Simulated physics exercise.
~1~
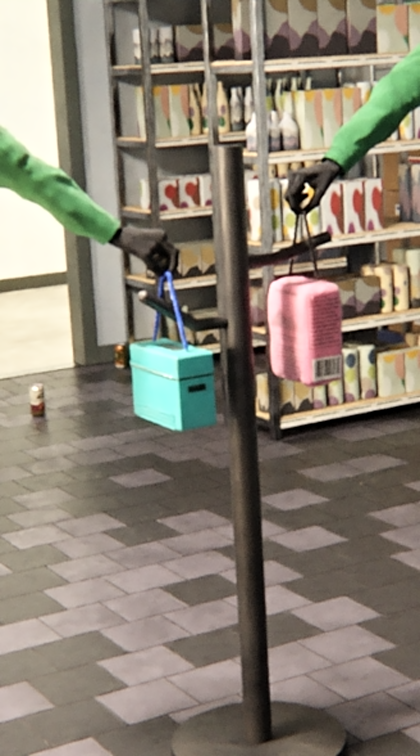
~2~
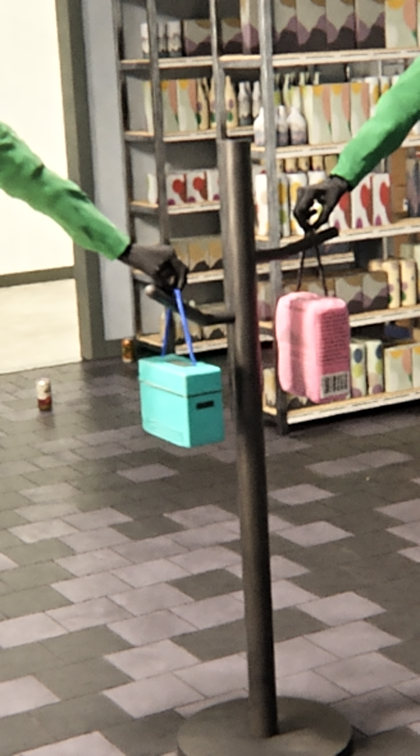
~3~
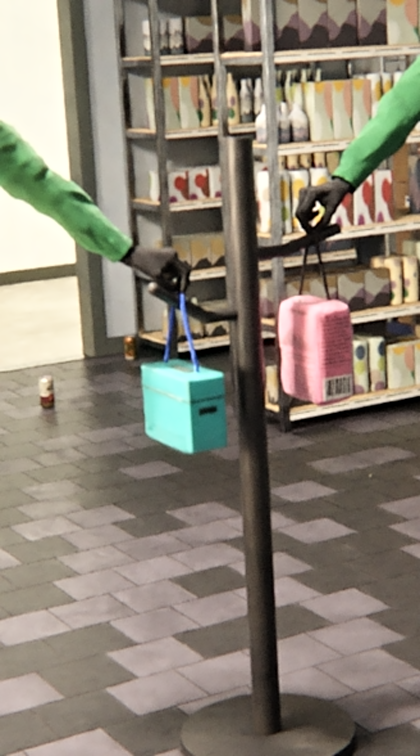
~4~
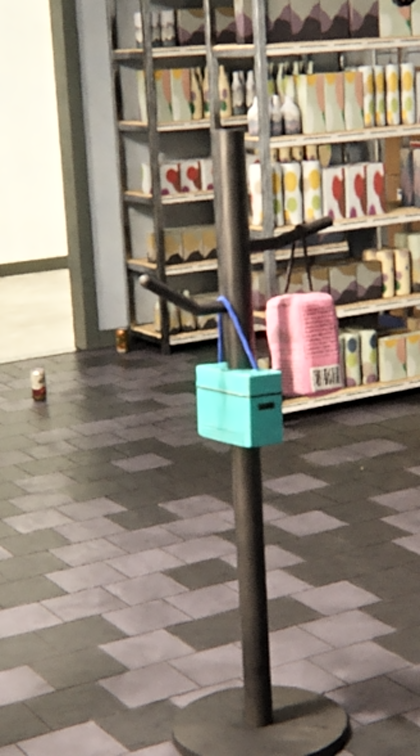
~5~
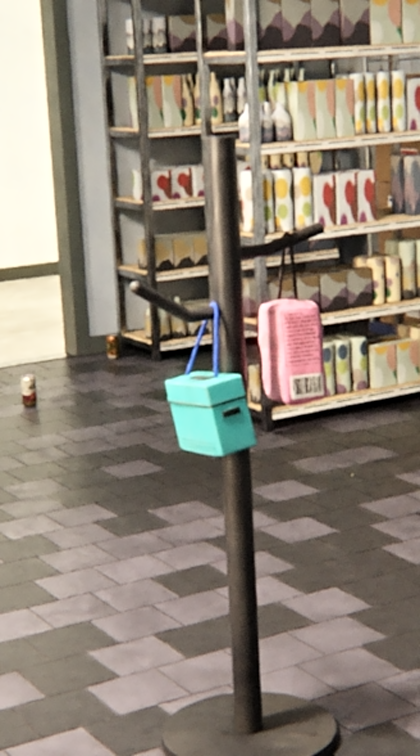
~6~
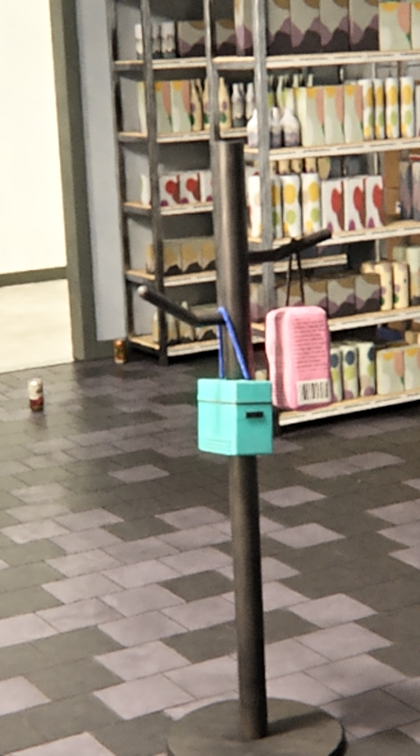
Two green-sleeved arms with dark gloves lower a turquoise case onto the left peg of a dark stand and a pink case onto the right, then let go and withdraw; the turquoise case swings and turns slightly, and both remain hanging.
